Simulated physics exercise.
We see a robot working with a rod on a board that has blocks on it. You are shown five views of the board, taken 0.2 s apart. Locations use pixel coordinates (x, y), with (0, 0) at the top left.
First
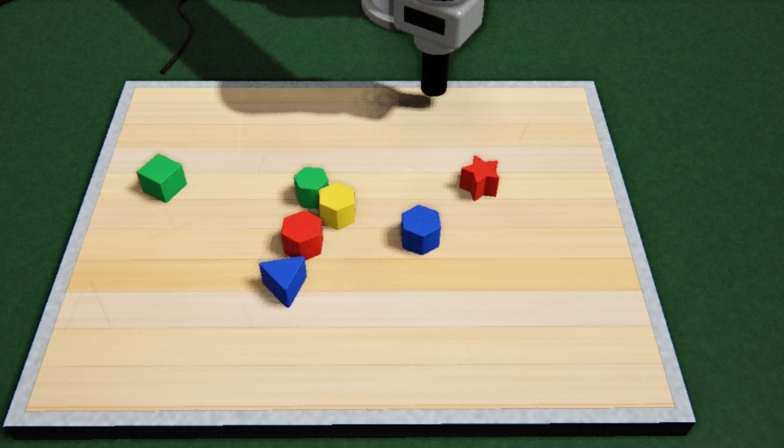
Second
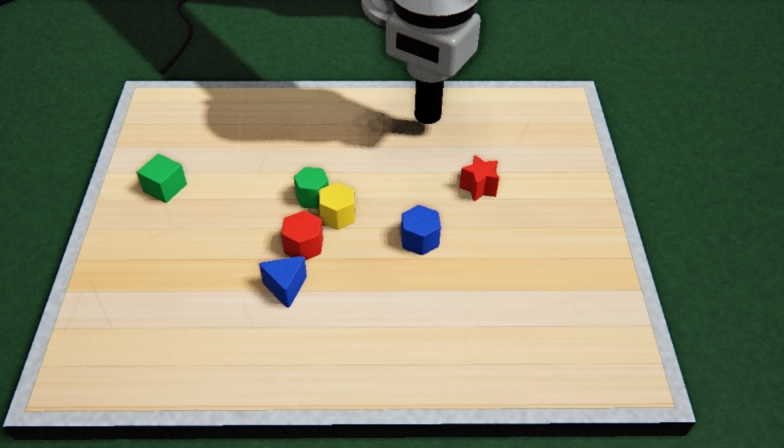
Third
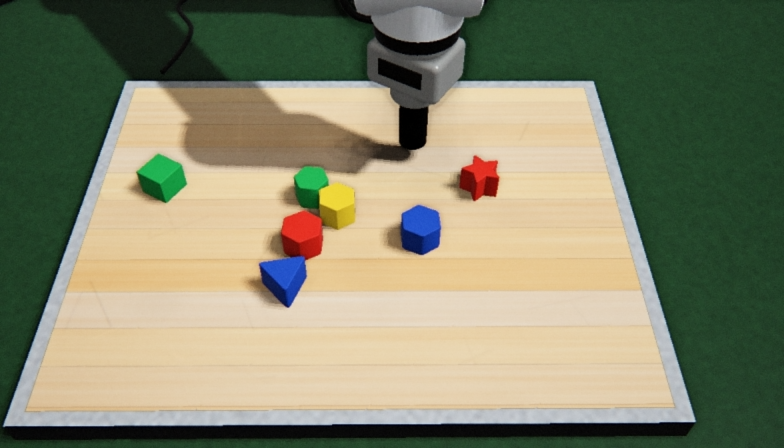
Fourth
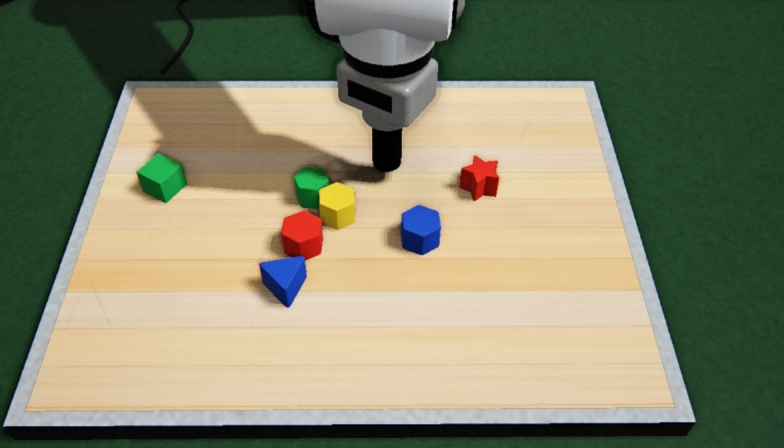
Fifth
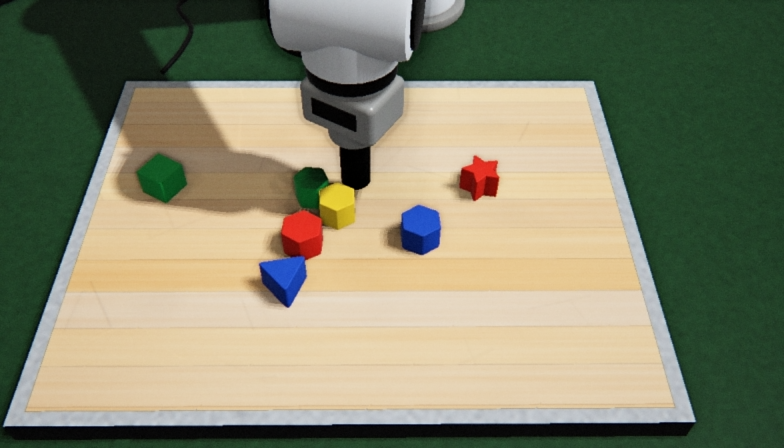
On a wooden board scattered with colored blocks, a robot arm moved its black rod from the top edge down and to the left, nearing the yellow and green hexagonal blocks, while every block stayed still.
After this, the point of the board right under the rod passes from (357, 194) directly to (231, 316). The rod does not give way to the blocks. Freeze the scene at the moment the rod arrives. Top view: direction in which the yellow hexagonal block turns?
It rotates clockwise.
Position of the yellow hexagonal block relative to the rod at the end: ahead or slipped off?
I expect it to be in front.
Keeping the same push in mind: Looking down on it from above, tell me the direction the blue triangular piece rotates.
Direction: Anticlockwise.
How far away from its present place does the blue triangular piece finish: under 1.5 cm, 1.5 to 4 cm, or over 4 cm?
The answer here is from 1.5 to 4 cm.
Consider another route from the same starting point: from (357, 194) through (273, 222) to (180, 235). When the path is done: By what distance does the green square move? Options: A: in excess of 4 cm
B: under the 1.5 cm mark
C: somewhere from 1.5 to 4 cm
The correct letter is B.
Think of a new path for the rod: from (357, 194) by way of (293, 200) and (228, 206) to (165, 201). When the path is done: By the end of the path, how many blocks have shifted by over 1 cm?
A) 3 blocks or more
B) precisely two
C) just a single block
That would be A.
What follows on the original path. One third of the way, rod (318, 218); blue triangular piece (278, 278), turned 15° anticlockwise; red hexagonal block (266, 254); yellow hexagonal block (296, 233).
Two thirds of the way, rod (275, 259); blue triangular piece (276, 291), turned 35° anticlockwise; red hexagonal block (210, 291), turned 15° clockwise; yellow hexagonal block (248, 274), turned 20° clockwise.
At the end, rod (227, 303); blue triangular piece (275, 291), turned 35° anticlockwise; red hexagonal block (149, 327), turned 30° clockwise; green hexagonal block still; yellow hexagonal block (193, 317), turned 35° clockwise.
